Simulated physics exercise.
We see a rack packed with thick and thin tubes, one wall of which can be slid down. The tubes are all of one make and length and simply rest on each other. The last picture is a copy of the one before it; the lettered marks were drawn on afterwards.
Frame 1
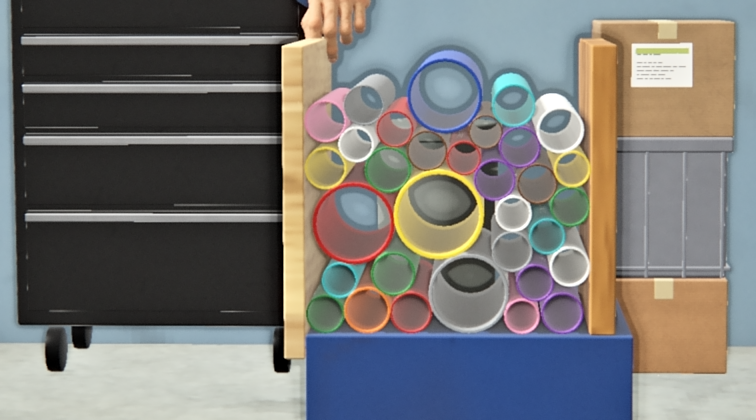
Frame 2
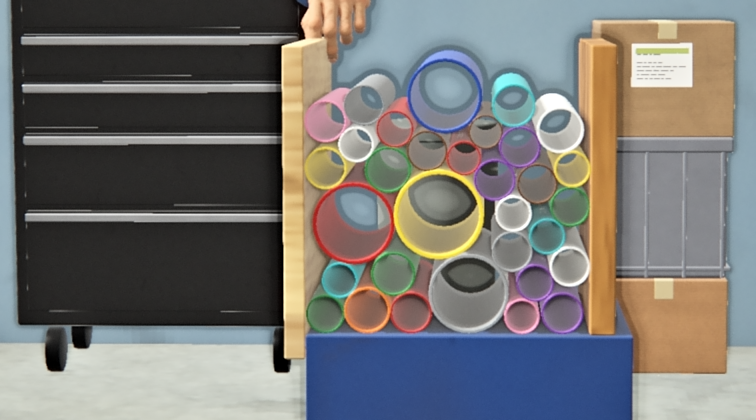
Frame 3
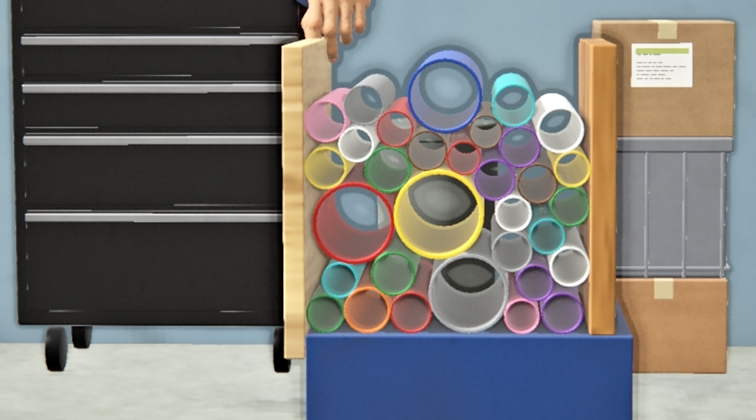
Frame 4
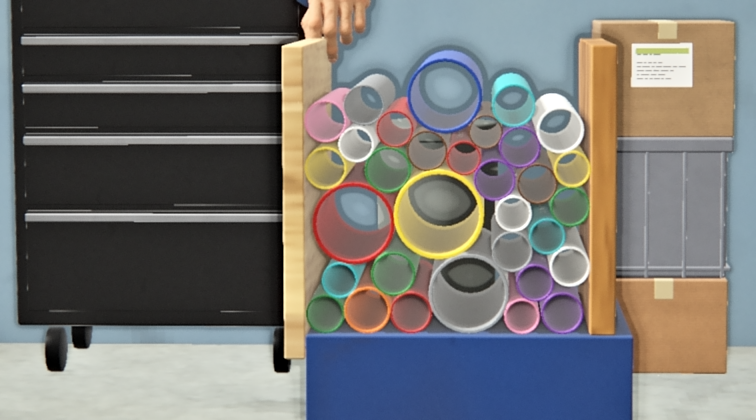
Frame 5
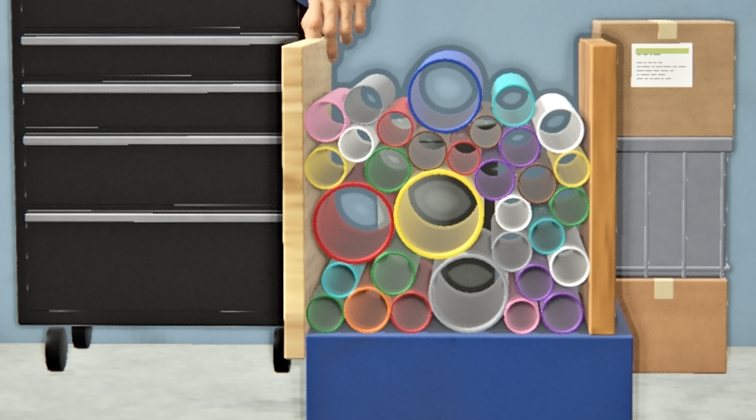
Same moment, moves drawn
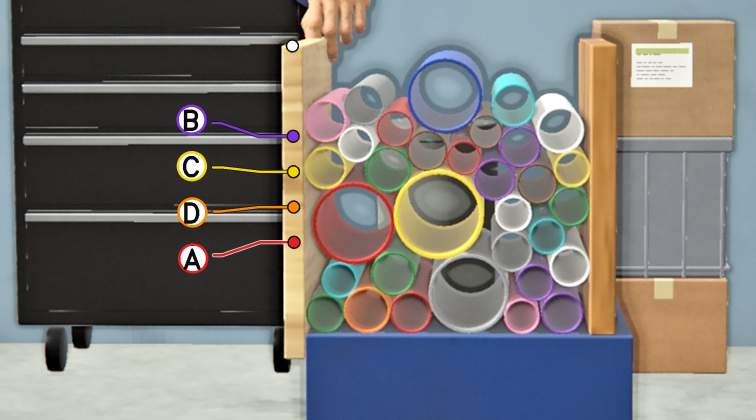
Colourful tubes resting still in a stack between two wooden boards on a blue base, a hand staying at the left board.
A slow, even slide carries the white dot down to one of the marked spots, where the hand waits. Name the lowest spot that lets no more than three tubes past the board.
Slide it to C.
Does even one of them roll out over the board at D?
Yes, at D.
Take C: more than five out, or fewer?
Fewer than five.
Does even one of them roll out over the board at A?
Yes.
On the marked copy, A at (294, 242); B at (293, 136); C at (294, 172); D at (294, 207); the white dot at (293, 46).
Taking C. A third of the way, top of the board (304, 107).
Two thirds of the way, top of the board (304, 171).
When it is over, top of the board (304, 171), one out over the board.
As for the rest, A more than three out over the board; B none out over the board; D four out over the board.
